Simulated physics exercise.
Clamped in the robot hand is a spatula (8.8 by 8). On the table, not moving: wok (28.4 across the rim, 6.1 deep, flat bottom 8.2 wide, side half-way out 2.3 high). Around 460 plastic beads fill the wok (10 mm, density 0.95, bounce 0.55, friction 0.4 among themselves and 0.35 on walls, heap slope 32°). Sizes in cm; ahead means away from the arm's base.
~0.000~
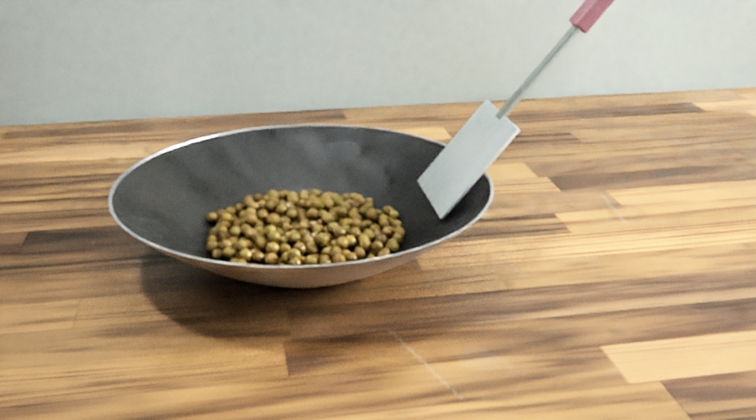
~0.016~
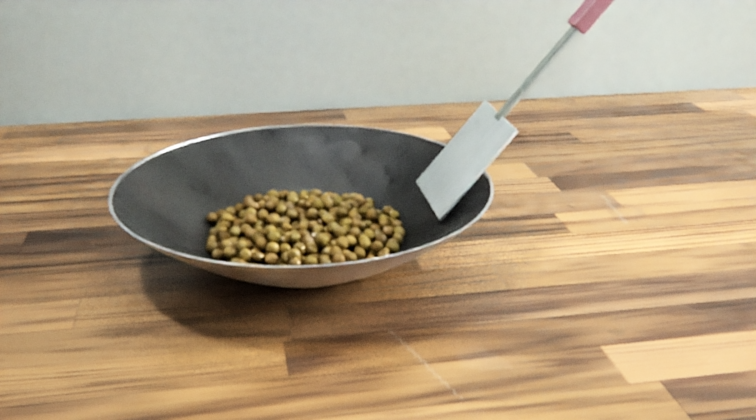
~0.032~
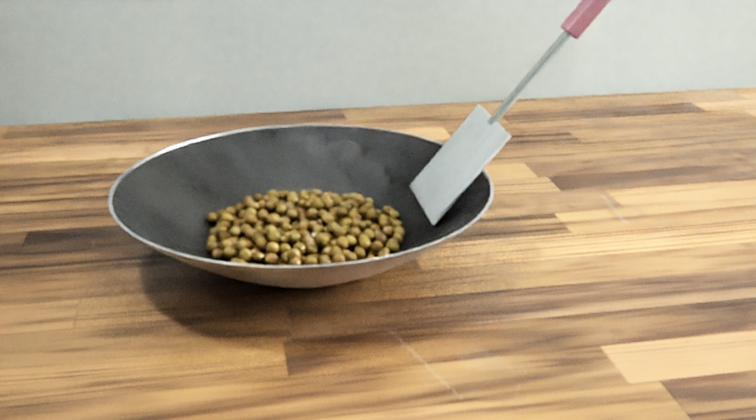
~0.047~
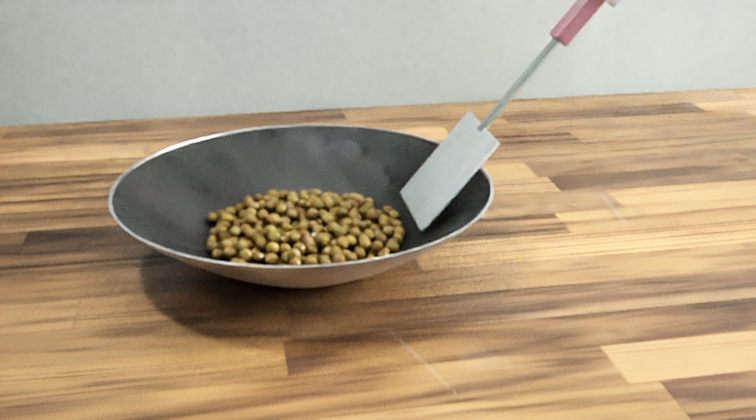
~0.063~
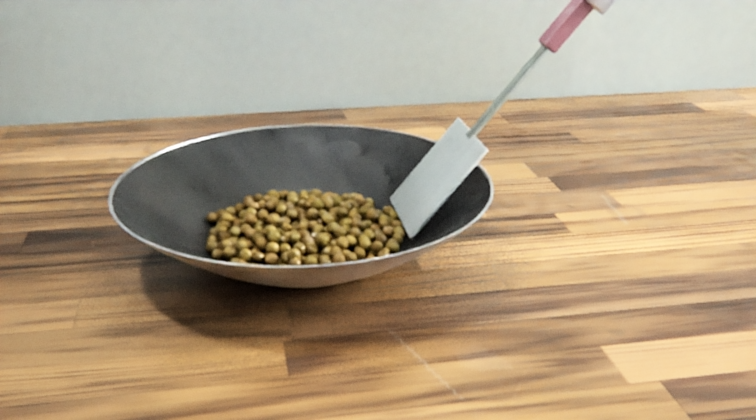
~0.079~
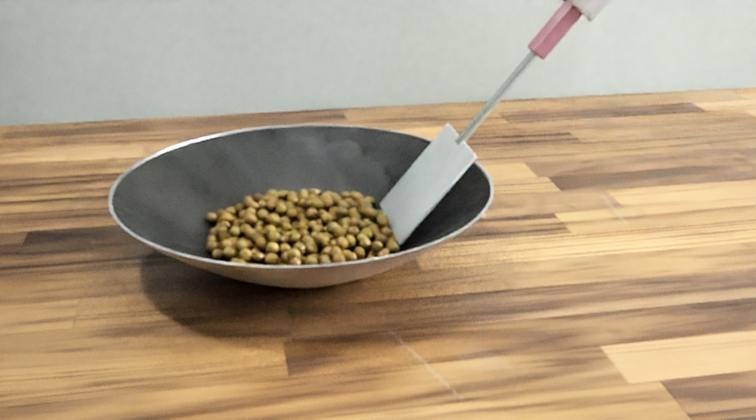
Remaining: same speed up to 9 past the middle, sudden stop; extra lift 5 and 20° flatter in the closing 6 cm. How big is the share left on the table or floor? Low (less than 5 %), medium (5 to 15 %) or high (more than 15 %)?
A medium share, 5 to 15 %, ends on the table or floor.
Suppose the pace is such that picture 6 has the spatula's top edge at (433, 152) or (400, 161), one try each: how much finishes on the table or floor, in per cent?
Some 20 and 40 per cent.
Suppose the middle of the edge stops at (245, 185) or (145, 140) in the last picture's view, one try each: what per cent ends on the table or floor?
Some 0 and 25 per cent.
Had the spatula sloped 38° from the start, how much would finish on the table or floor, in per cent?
It would be near 10 per cent.
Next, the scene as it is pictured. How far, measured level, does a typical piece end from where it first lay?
About 4 cm.
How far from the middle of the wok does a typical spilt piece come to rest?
Some 28 cm.
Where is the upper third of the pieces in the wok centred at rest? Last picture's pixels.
At about (202, 224).
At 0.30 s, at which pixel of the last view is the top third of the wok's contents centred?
Near (196, 204).
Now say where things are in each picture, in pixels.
The first frame shows the spatula top edge at (502, 114), sloping 50°; upper third of the load around (308, 224), from x 210 to 400, top at y 195; 464 in the wok.
The second frame shows the spatula top edge at (501, 115), sloping 50°; upper third of the load around (308, 224), from x 210 to 400, top at y 195.
The third frame shows the spatula top edge at (494, 120), sloping 50°; upper third of the load around (308, 224), from x 210 to 400, top at y 195.
The fourth frame shows the spatula top edge at (484, 127), sloping 50°; upper third of the load around (308, 224), from x 210 to 400, top at y 195.
The fifth frame shows the spatula top edge at (473, 133), sloping 50°; upper third of the load around (308, 224), from x 210 to 400, top at y 195.
The sixth frame shows the spatula top edge at (462, 139), sloping 50°; upper third of the load around (308, 224), from x 210 to 395, top at y 195; 464 in the wok.
After 0.19 s, sloping 50°, highest piece 5 above the table; 464 in the wok.
After 0.30 s, sloping 43°, highest piece 6 above the table; 464 in the wok.
After 0.55 s, sloping 30°, highest piece 7 above the table; 418 in the wok, 41 on the table or floor, 5 on the blade or in flight.
After 1.60 s, sloping 30°, highest piece 5 above the table; 418 in the wok, 46 on the table or floor.
In the end, 418 in the wok, 46 on the table or floor. That is 10 % on the table or floor.
